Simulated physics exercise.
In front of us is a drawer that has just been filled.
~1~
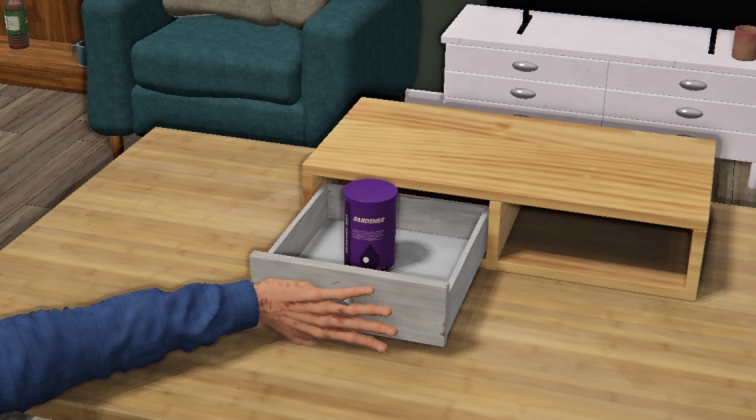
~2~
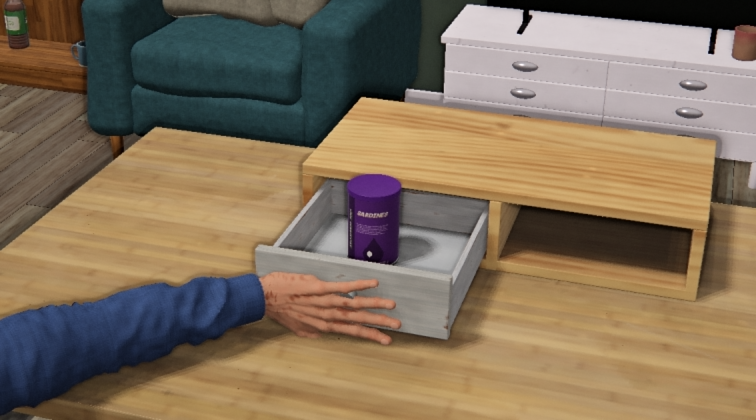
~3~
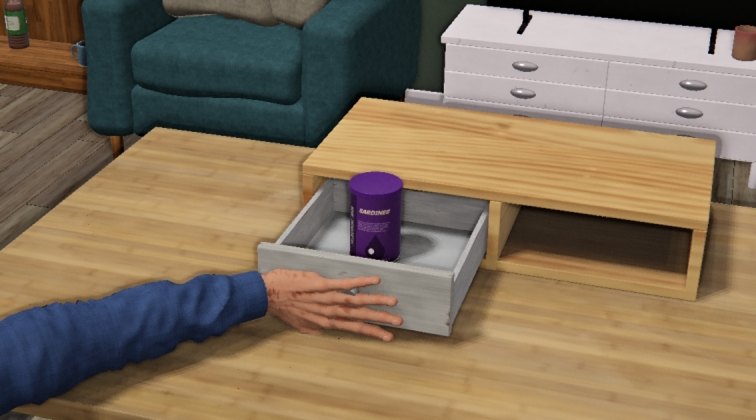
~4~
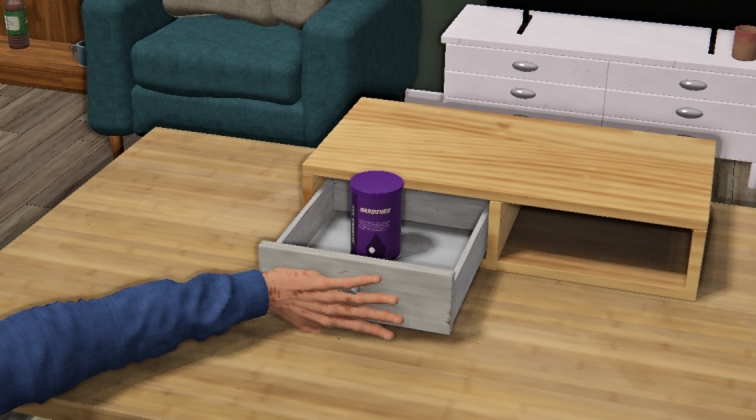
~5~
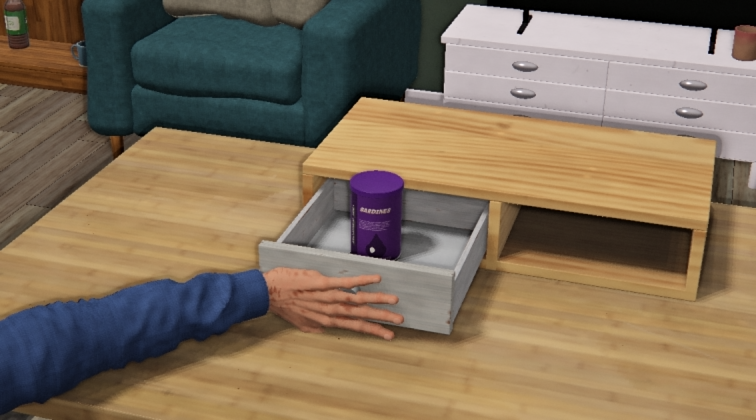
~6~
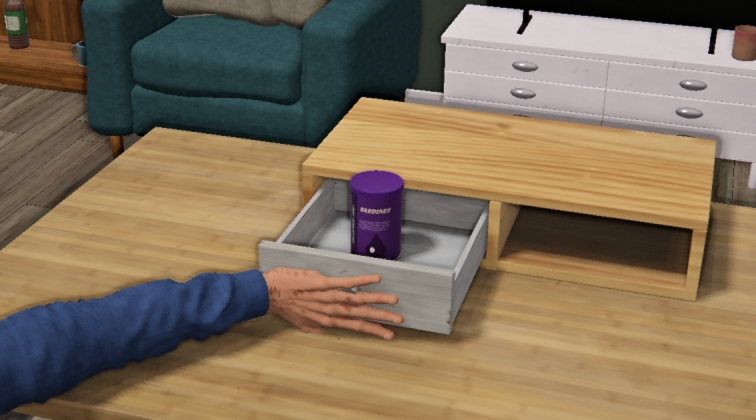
Hand in a blue sleeve nudging an open grey drawer holding a purple pot slightly inward, then resting still against its front.
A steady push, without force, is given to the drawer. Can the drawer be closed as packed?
What happens is that the drawer remains partly out.
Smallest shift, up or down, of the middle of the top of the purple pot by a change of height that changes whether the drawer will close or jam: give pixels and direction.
It takes a shift of 20 pixels in the downward direction.
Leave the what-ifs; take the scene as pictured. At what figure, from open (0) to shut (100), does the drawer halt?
It comes to rest at close to 60 per cent, I'd say.
Then, 0.40 s later than the last frame, drawer starting in.
When it is over, the drawer will not close.
